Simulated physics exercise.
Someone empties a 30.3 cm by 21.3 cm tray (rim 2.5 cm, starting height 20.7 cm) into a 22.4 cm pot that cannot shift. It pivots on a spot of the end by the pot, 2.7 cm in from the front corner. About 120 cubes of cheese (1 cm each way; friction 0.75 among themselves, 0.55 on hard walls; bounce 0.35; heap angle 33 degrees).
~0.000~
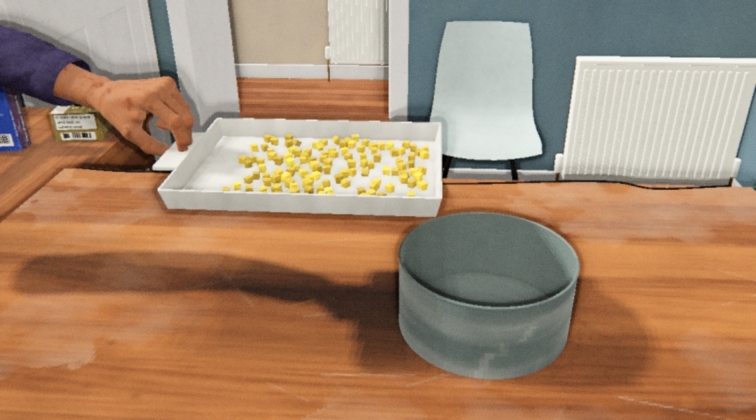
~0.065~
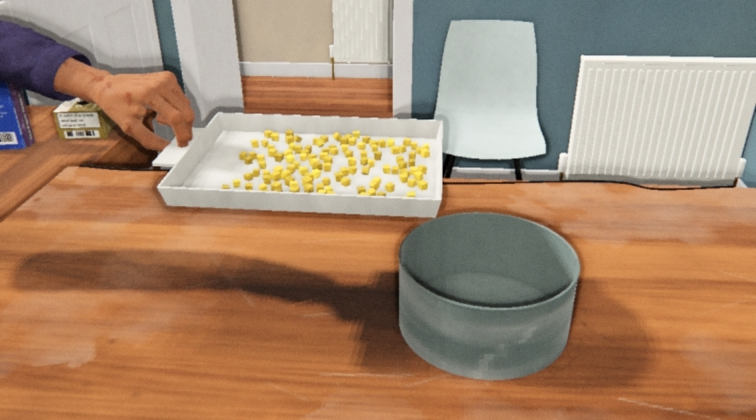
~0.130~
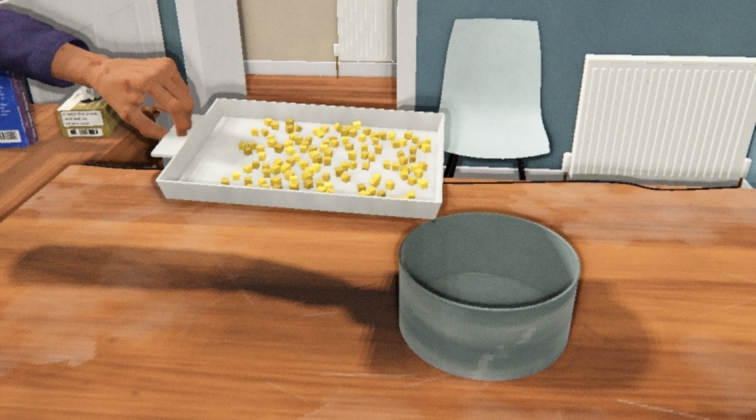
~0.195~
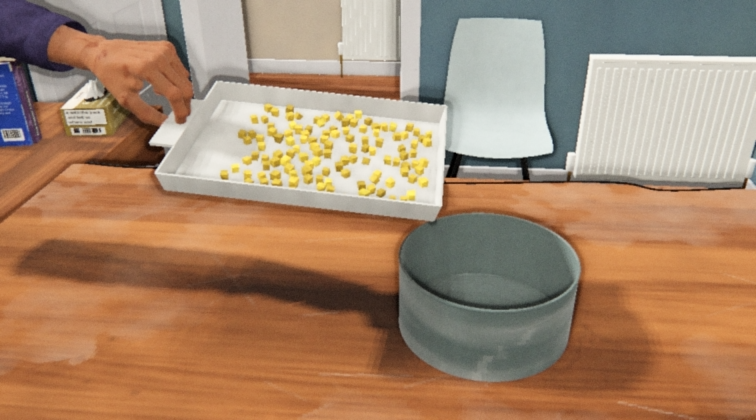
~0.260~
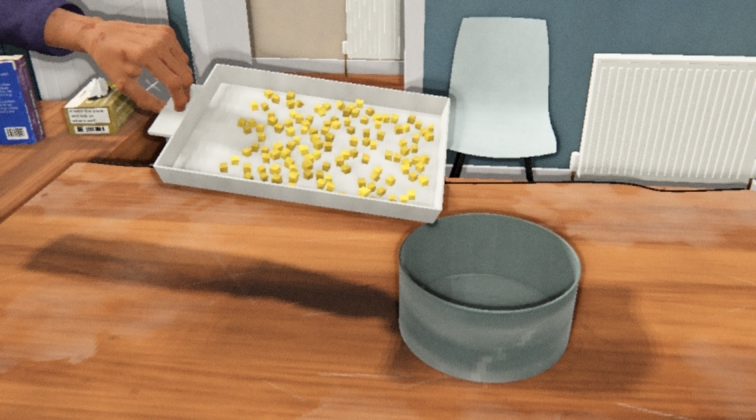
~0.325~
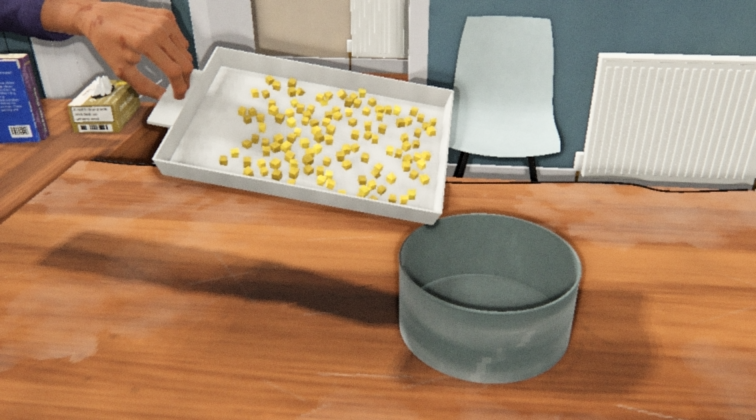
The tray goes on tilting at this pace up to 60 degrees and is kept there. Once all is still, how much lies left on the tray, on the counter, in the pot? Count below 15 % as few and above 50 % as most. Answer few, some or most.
Tray: Most, counter: Some, pot: Few.
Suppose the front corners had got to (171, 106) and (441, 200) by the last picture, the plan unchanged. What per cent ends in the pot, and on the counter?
Pot 25, counter 5.
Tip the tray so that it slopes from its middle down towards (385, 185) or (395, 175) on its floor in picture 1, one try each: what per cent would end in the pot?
About 30 and 30 per cent.
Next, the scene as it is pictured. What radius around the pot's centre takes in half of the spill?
Roughly 26 cm.
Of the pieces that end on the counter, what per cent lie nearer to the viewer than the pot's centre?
Some 100 per cent.
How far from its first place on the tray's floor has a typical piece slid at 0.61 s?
About 2 cm.
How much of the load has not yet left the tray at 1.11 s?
Some 80 per cent of the load.
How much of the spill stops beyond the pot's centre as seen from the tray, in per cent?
About 40 per cent.
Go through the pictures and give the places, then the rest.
Tray tilt 0 degrees, front corners at (165, 188) and (436, 196); middle of the pieces at (327, 170); pot at (487, 255), in the first frame.
Tray tilt 1 degrees, front corners at (164, 185) and (436, 197); middle of the pieces at (327, 167), in the second frame.
Tray tilt 5 degrees, front corners at (163, 178) and (436, 199), lowest corner right front; middle of the pieces at (327, 161), in the third frame.
Tray tilt 10 degrees, front corners at (162, 171) and (436, 202), lowest corner right front; middle of the pieces at (327, 154), in the fourth frame.
Tray tilt 14 degrees, front corners at (161, 164) and (436, 205), lowest corner right front; middle of the pieces at (328, 147), in the fifth frame.
Tray tilt 19 degrees, front corners at (160, 157) and (436, 208), lowest corner right front; middle of the pieces at (329, 140); pot at (489, 257). The tray's pace is about 70 degrees a second, in the sixth frame.
Then, at 0.61 s, tilt 39 degrees; the tray holds 100 %, the pot 0 %.
After 0.80 s, tilt 53 degrees; the tray holds 100 %, the pot 0 %.
Then, at 1.11 s, tilt 60 degrees; the tray holds 80 %, the pot 0 %.
By 2.3 s all is still; tray 75 %, counter 25 %, pot 0 %.
